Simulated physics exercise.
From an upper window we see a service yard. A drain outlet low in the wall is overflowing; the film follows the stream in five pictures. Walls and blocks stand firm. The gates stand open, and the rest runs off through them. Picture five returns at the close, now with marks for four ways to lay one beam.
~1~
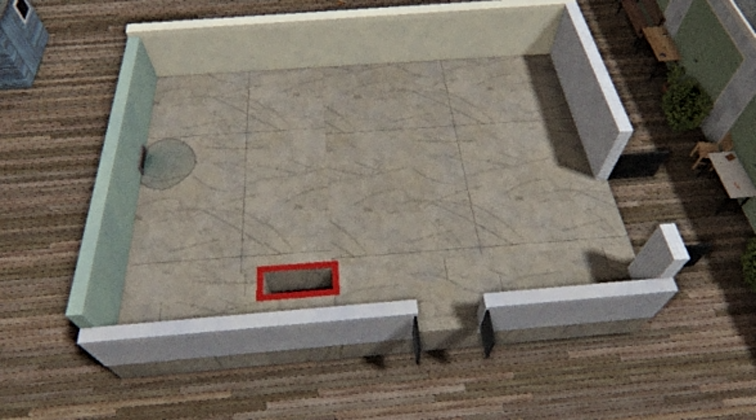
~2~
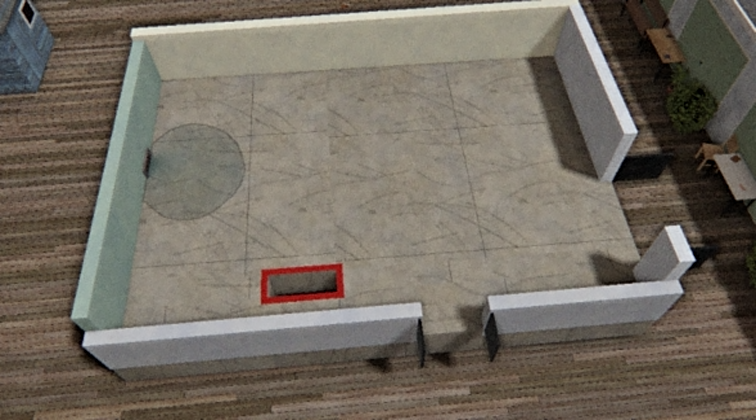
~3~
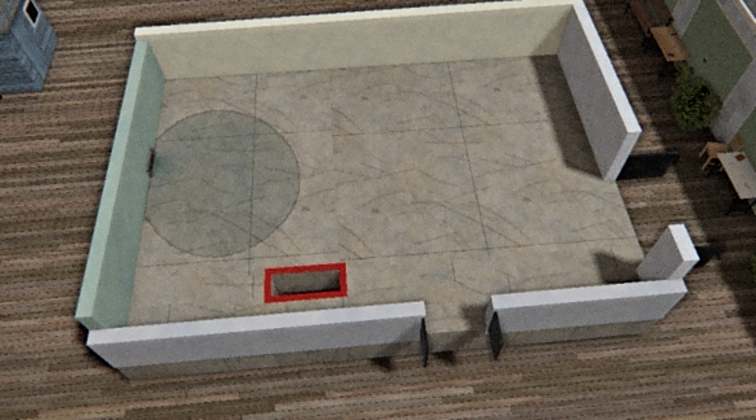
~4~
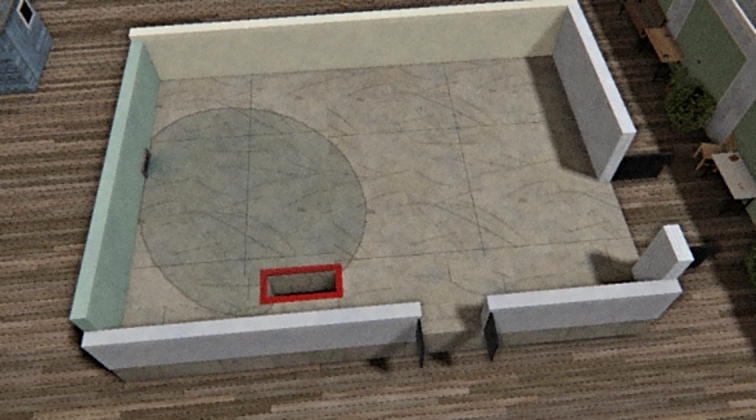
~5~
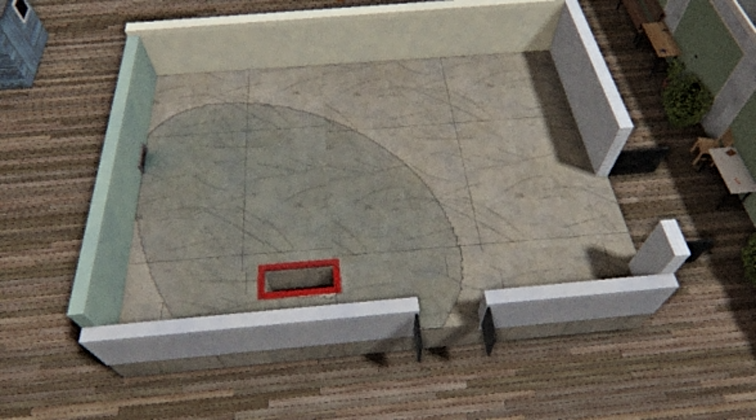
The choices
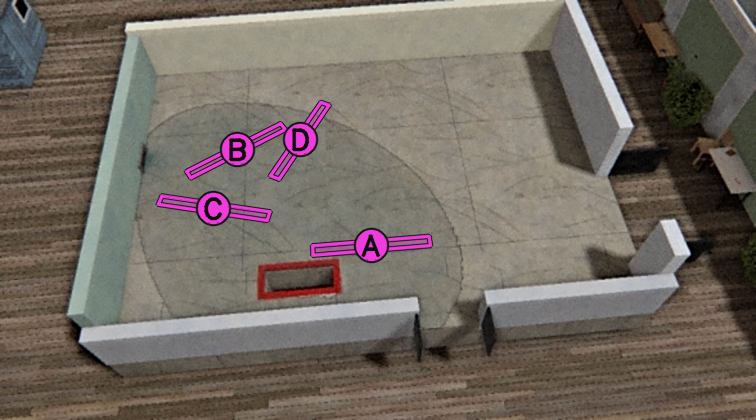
Water spreading from the left wall across a walled yard's paved floor, reaching and surrounding a red-edged drain pit near the front wall.
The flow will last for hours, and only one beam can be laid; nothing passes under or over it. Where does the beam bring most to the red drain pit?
Choose D.
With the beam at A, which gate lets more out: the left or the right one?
More leaves on the right.
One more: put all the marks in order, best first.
Best to worst: D, A, B, C.
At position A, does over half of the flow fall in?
No, it does not.
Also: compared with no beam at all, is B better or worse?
Worse.
On the marked copy, A from (312, 250) to (429, 240); B from (188, 174) to (282, 126); C from (160, 200) to (268, 216); D from (274, 177) to (325, 103).
If A is chosen, about 33 % of the stream goes into the red drain pit, about 67 % out by the gates.
If B is chosen, about 23 % of the stream goes into the red drain pit, about 76 % out by the gates.
If C is chosen, about 11 % of the stream goes into the red drain pit, about 89 % out by the gates.
If D is chosen, about 53 % of the stream goes into the red drain pit, about 43 % out by the gates.
